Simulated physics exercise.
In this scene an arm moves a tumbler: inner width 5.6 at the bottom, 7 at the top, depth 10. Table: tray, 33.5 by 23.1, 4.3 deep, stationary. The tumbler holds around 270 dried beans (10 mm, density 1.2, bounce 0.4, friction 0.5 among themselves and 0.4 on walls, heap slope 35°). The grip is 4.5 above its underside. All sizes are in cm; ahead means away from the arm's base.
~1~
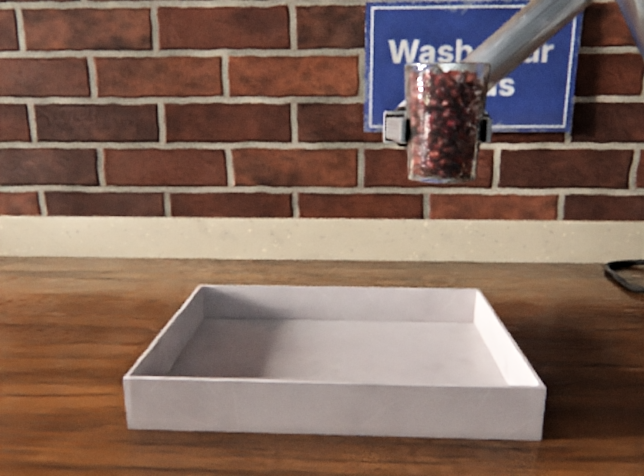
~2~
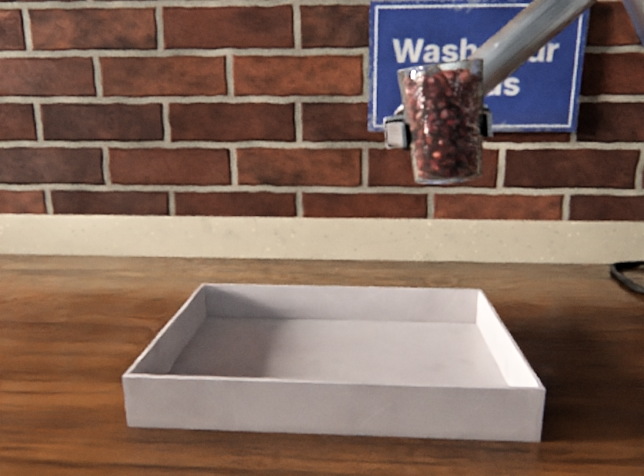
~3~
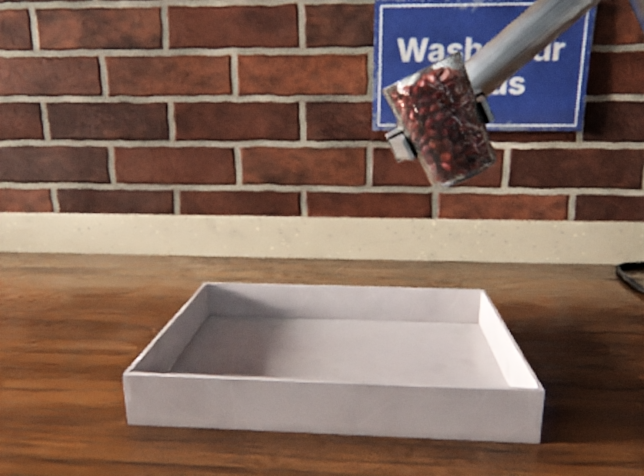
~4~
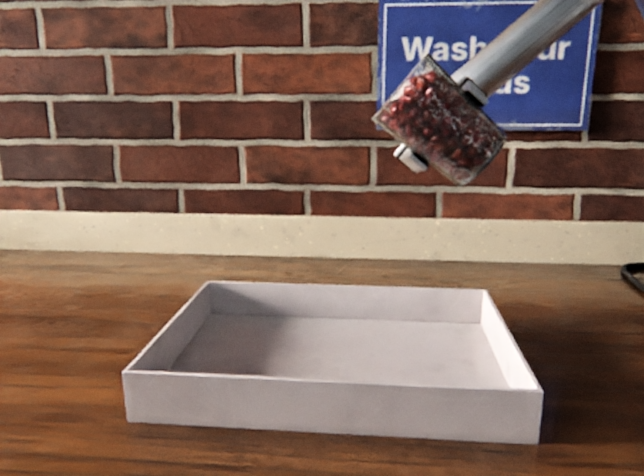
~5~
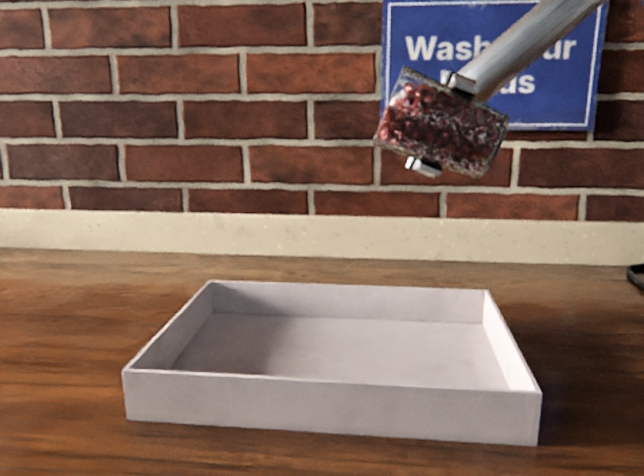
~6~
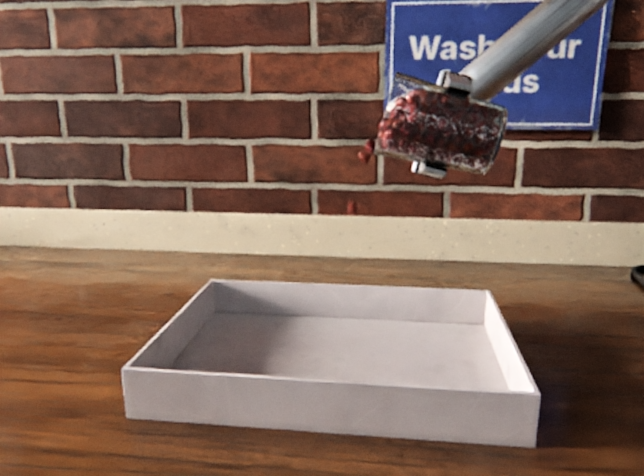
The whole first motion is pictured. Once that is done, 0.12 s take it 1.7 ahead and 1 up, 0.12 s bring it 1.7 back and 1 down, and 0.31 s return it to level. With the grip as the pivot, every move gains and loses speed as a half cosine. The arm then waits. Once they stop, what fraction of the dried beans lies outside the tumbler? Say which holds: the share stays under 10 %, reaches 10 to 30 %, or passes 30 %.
The share reaches 10 to 30 %.
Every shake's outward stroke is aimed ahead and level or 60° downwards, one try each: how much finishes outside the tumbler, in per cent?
15 and 5 %.
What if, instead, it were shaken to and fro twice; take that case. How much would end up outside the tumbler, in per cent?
In that case it would be near 20 percent.
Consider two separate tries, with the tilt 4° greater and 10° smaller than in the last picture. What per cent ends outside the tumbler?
I'd expect close to 20 and then 5 per cent.
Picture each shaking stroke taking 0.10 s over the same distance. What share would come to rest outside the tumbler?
Estimate: Close to 20 percent.
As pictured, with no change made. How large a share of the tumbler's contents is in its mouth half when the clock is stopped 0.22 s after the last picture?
I'd guess about 55 percent of it.
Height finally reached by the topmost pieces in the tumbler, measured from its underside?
Roughly 9.5 cm.
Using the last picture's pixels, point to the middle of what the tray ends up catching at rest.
It lands close to (315, 353).
Then, 0.22 s later, tilted 76° forward, highest piece 27 above the table; 255 in the tumbler, 4 in the tray, 10 in flight or on a rim.
Then, 0.44 s later, tilted 21° forward, highest piece 29 above the table; 233 in the tumbler, 30 in the tray, 6 in flight or on a rim.
Then, 0.75 s later, level, highest piece 29 above the table; 233 in the tumbler, 36 in the tray.
Then, 1.80 s later, level, highest piece 29 above the table; 233 in the tumbler, 36 in the tray.
At rest, 233 in the tumbler, 36 in the tray. That is 13 % outside the tumbler.
